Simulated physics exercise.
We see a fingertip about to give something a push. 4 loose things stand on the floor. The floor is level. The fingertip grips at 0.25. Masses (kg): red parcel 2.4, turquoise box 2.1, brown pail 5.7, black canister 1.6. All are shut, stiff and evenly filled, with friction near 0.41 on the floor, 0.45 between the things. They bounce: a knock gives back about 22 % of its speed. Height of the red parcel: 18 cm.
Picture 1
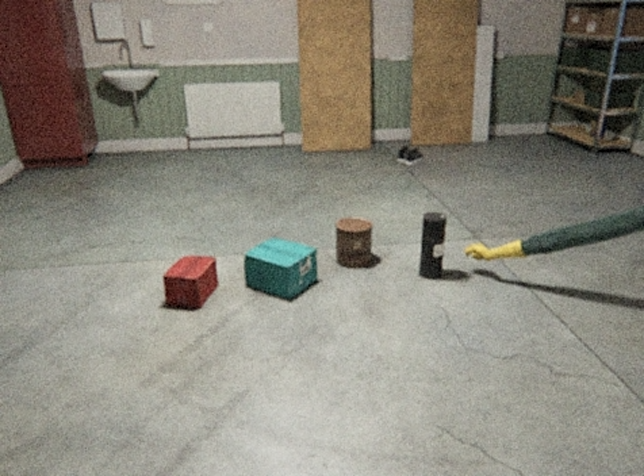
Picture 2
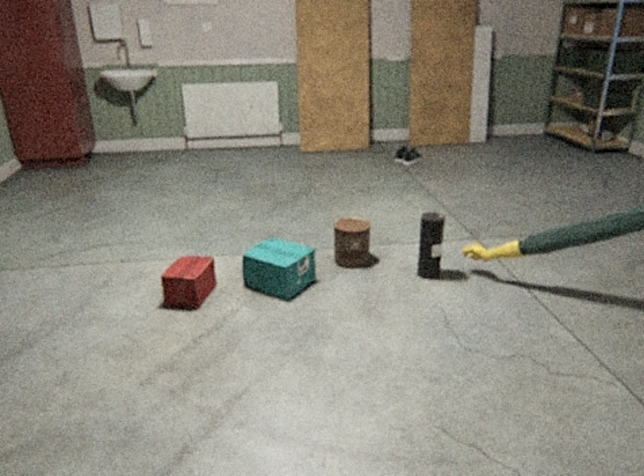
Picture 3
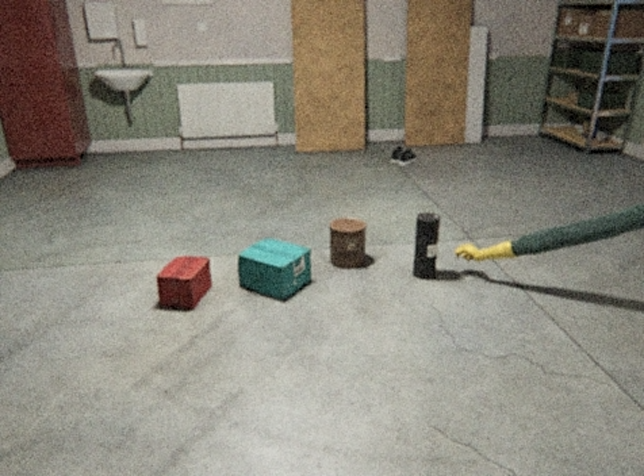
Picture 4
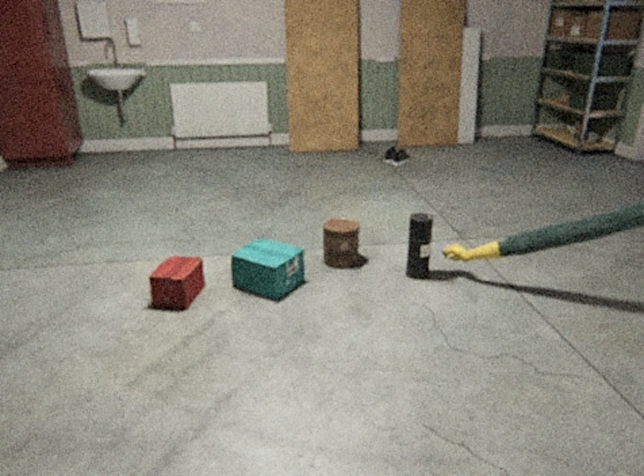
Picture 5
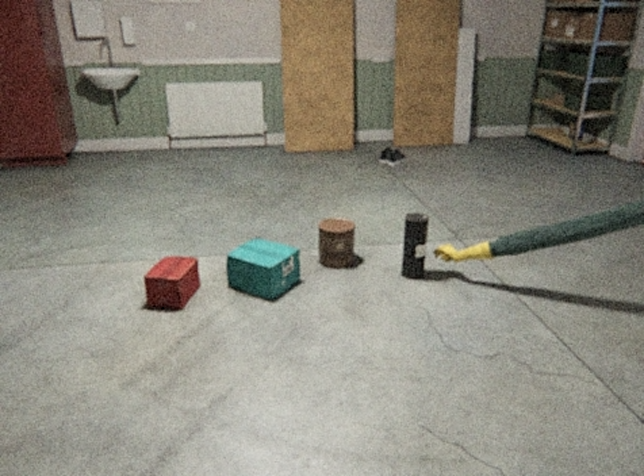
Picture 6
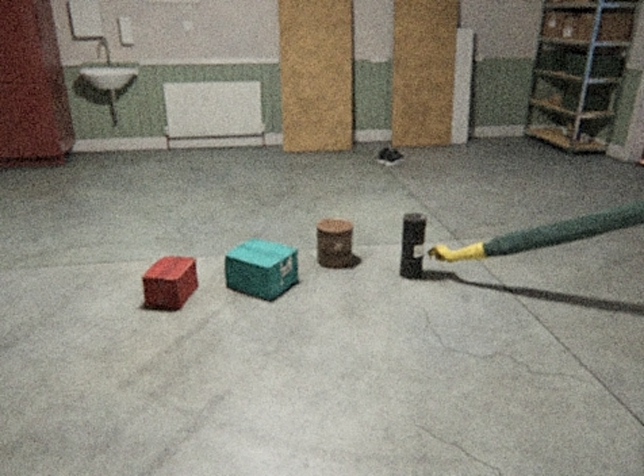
A yellow-gloved hand edges left toward a black canister, which stands still beside three other containers.
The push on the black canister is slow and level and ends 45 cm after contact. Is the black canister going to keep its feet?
The black canister is still upright.
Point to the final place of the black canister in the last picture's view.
At about (335, 252).
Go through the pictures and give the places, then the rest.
In the first frame, 0 cm of travel; black canister (433, 246); red parcel (192, 281).
In the second frame, 0 cm of travel; black canister (431, 246); brown pail (352, 243).
In the third frame, 2 cm of travel; black canister (426, 246); turquoise box (275, 267).
In the fourth frame, 5 cm of travel; black canister (419, 247); red parcel (178, 281).
In the fifth frame, 7 cm of travel; black canister (415, 247); brown pail (337, 243).
In the sixth frame, 10 cm of travel; black canister (413, 247); turquoise box (262, 268).
Then, 0.40 s later than the last frame, 22 cm of travel; black canister 10 cm from its spot near (396, 248).
Then, 0.90 s later than the last frame, 38 cm of travel; black canister 25 cm from its spot near (370, 249).
Then, 1.30 s later than the last frame, 50 cm of travel; black canister 37 cm from its spot near (348, 251).
When it is over, not toppled but over 14 cm from the start, black canister; the other 3 within 14 cm of the start. End places, in pixels of the last picture, black canister near (335, 252).
